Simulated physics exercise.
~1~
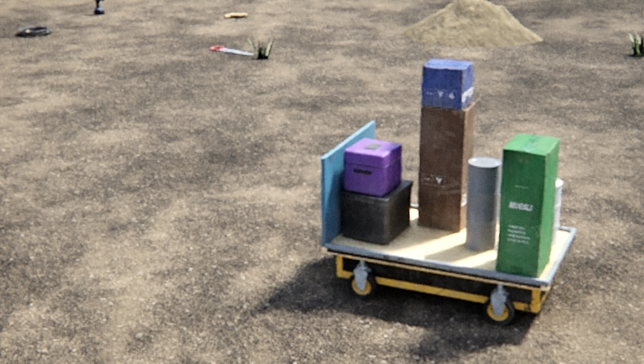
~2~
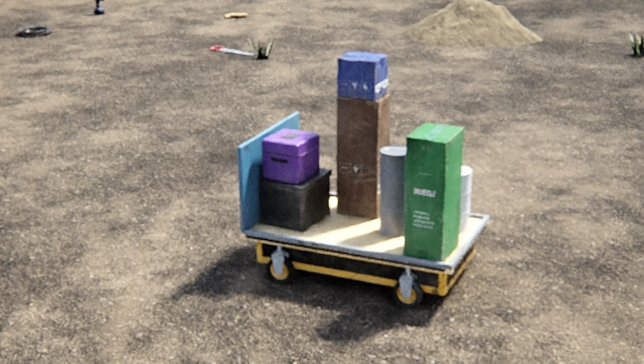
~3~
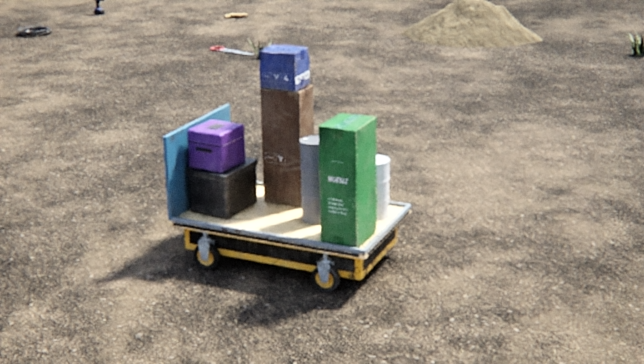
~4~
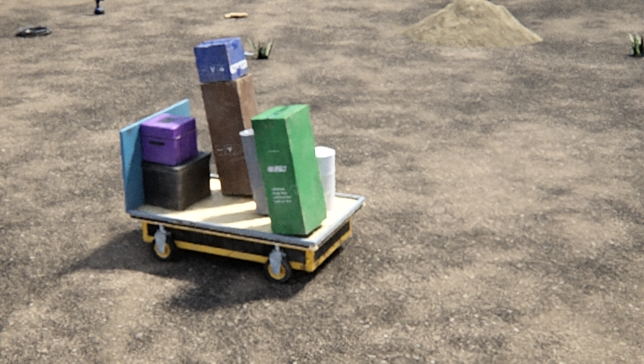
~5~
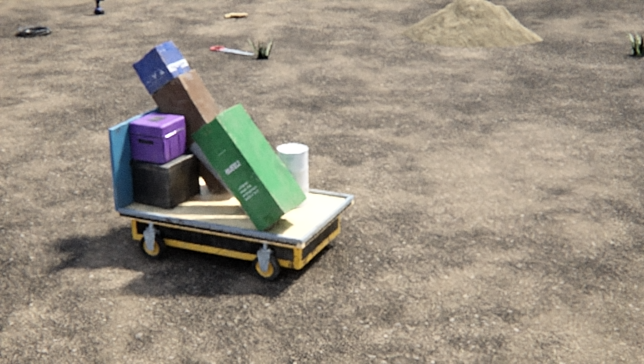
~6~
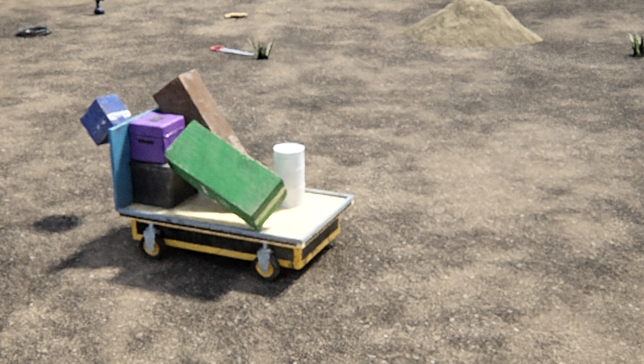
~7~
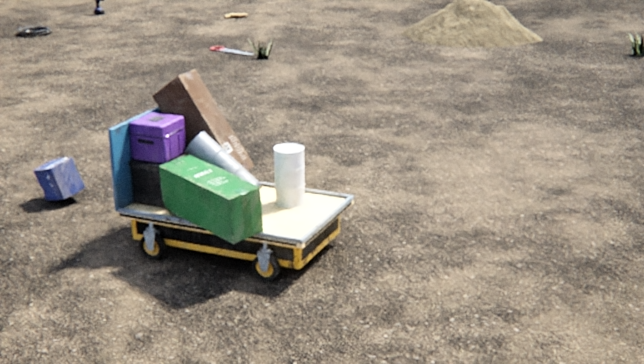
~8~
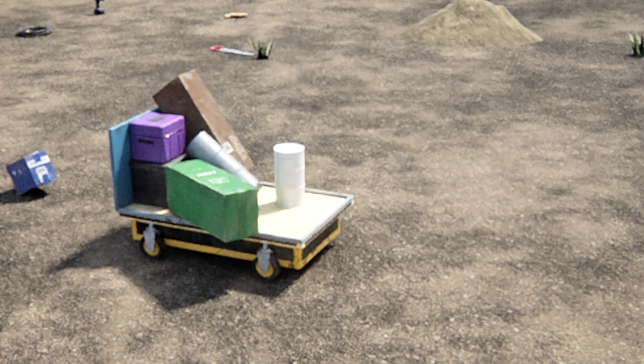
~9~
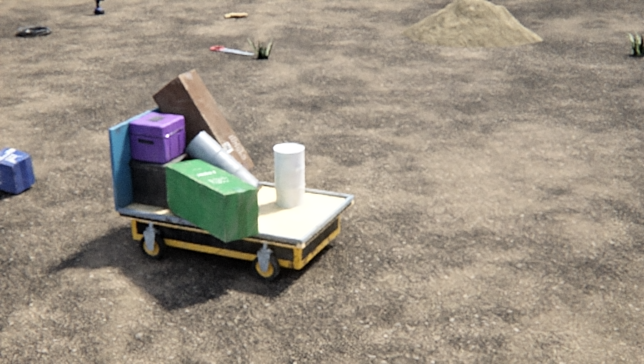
At first, a flat cart with yellow trim rolls left across bare, gritty ground, carrying a purple toolbox on a black tote, a blue parcel on a tall brown box, a green box and two canisters. As the cart comes to a halt, the brown box, green box and grey canister tip left toward the blue end board. The blue parcel slides off, drops over the board and tumbles across the ground. The green box falls onto its side, and the grey canister comes to rest leaning behind it. Finally, the parcel lies at the left edge, the brown box stays slanted, and the white canister stands upright near the toolbox and tote, still stacked.
